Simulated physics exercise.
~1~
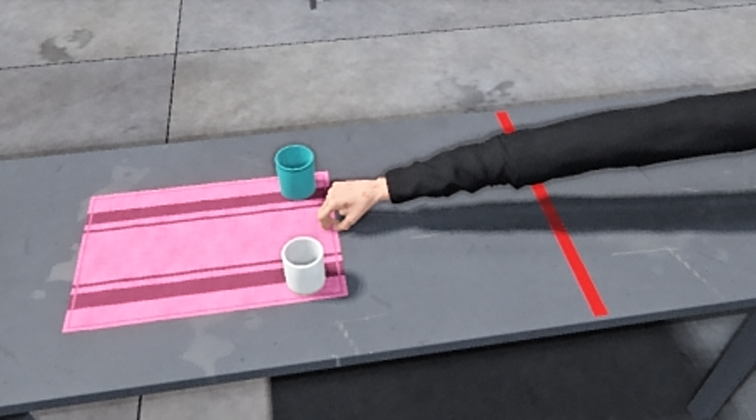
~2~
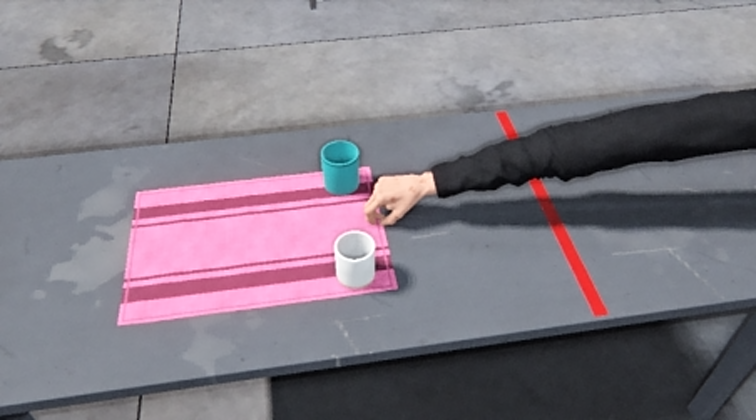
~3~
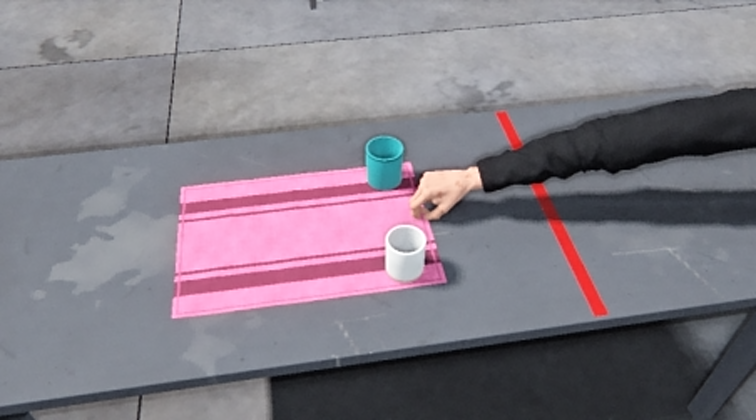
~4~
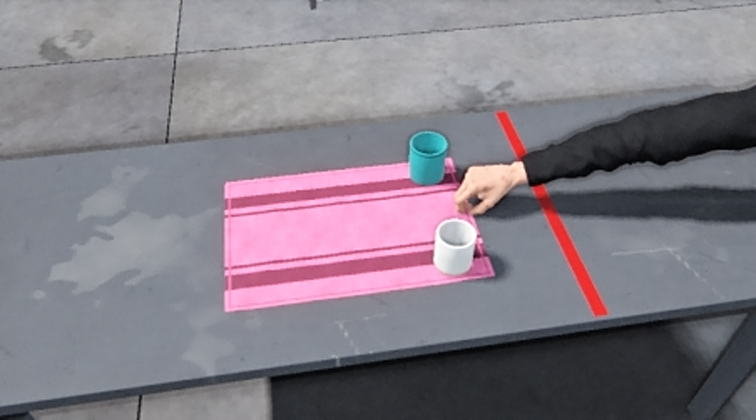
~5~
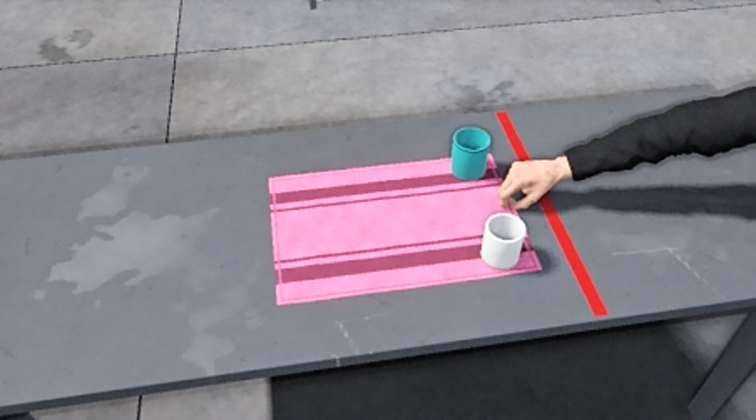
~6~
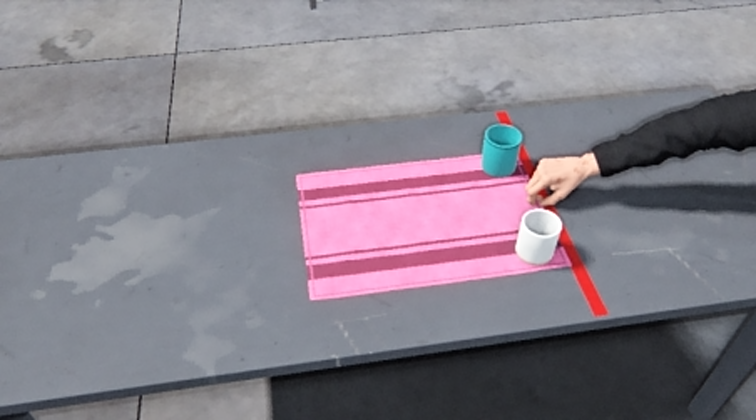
We see a hand pulling a pink striped tea towel, with a turquoise mug and a white mug standing on it, rightward along a gray table. The cloth slides steadily until its leading edge reaches the red tape, with both mugs still upright on it.
